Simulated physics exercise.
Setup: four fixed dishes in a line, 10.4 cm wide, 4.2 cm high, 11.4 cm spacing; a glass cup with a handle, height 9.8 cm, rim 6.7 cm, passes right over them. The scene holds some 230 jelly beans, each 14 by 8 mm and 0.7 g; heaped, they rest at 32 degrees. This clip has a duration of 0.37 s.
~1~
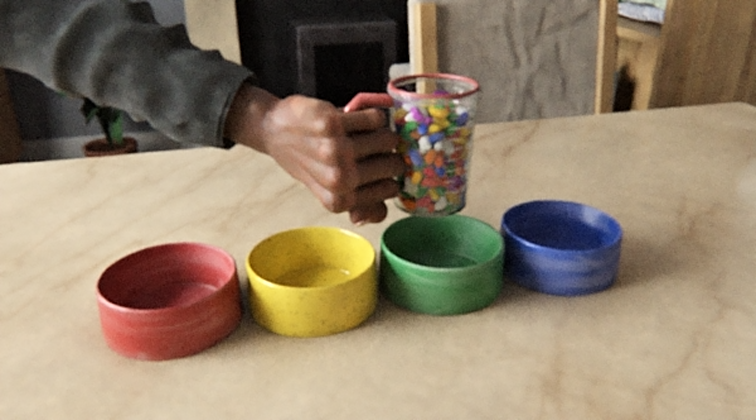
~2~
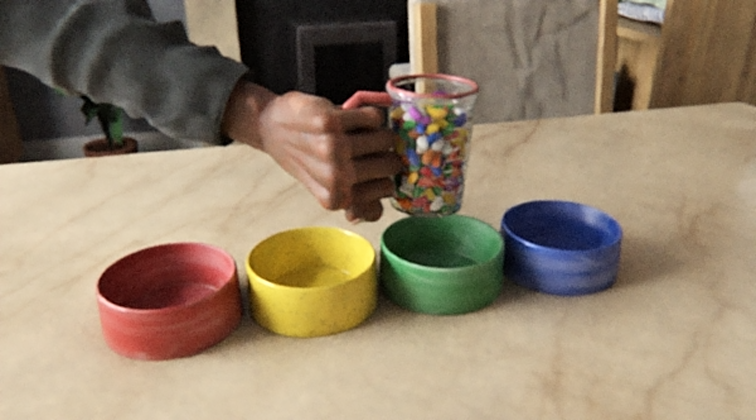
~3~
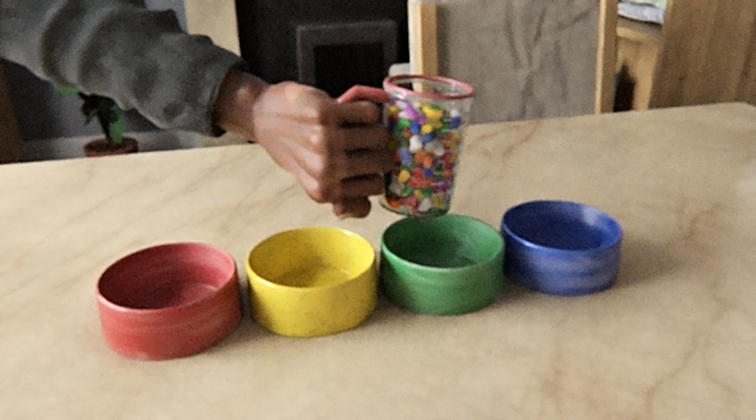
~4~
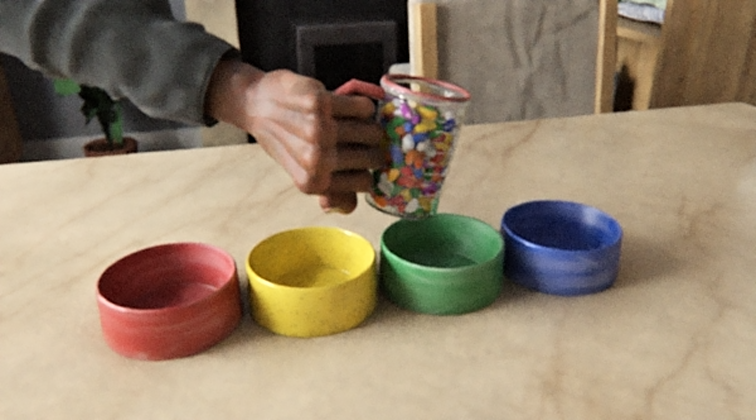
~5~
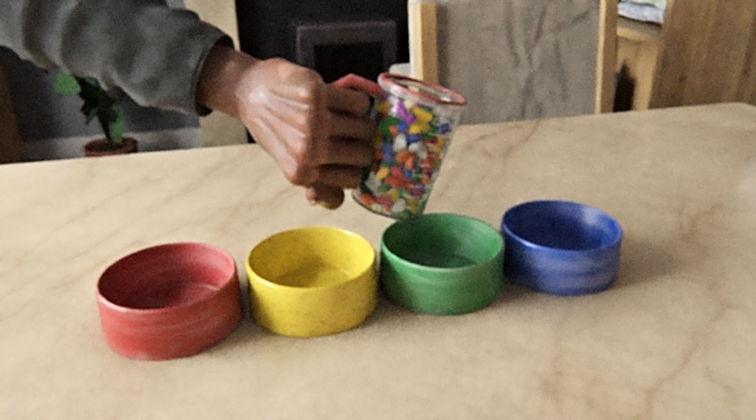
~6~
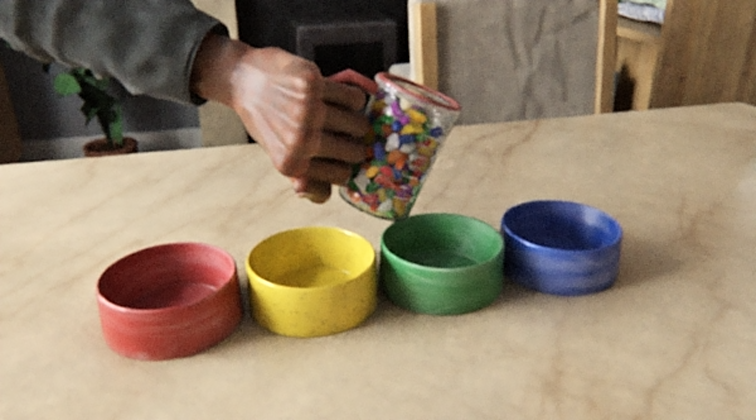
A hand in a dark sleeve reaches in from the left over a pale marbled table, seen from slightly above, with a chair and a potted plant behind. It grips a clear, red-rimmed cup full of multicoloured candies above a row of red, yellow, green and blue dishes. The hand gradually tilts the cup's rim rightward while shifting it slightly left, and the dishes and camera stay still.
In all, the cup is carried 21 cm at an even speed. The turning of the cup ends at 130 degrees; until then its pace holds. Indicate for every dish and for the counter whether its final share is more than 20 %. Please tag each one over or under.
Red - under; blue - under; green - under; yellow - over; counter - under.
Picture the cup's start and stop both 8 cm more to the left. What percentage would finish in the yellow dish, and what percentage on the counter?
Yellow 10; counter 10.
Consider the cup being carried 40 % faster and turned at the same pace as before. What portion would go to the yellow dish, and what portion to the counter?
Yellow: 40; counter: 30.
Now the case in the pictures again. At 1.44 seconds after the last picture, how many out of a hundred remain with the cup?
Roughly 30 %.
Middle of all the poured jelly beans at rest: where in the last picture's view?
Somewhere around (302, 279) in the final frame.
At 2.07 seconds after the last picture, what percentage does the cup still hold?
Roughly 0 %.
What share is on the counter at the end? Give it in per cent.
Some 0 in a hundred.
Then, 0.86 s after the last picture, tilt 86 degrees; cup holds 100 %.
Then, 1.44 s after the last picture, tilt 128 degrees; cup holds 30 %, yellow 70 %.
Then, 2.07 s after the last picture, tilt 130 degrees; cup holds 0 %, yellow 95 %.
In the end, red 0 %, blue 0 %, green 0 %, yellow 95 %, counter 0 %.
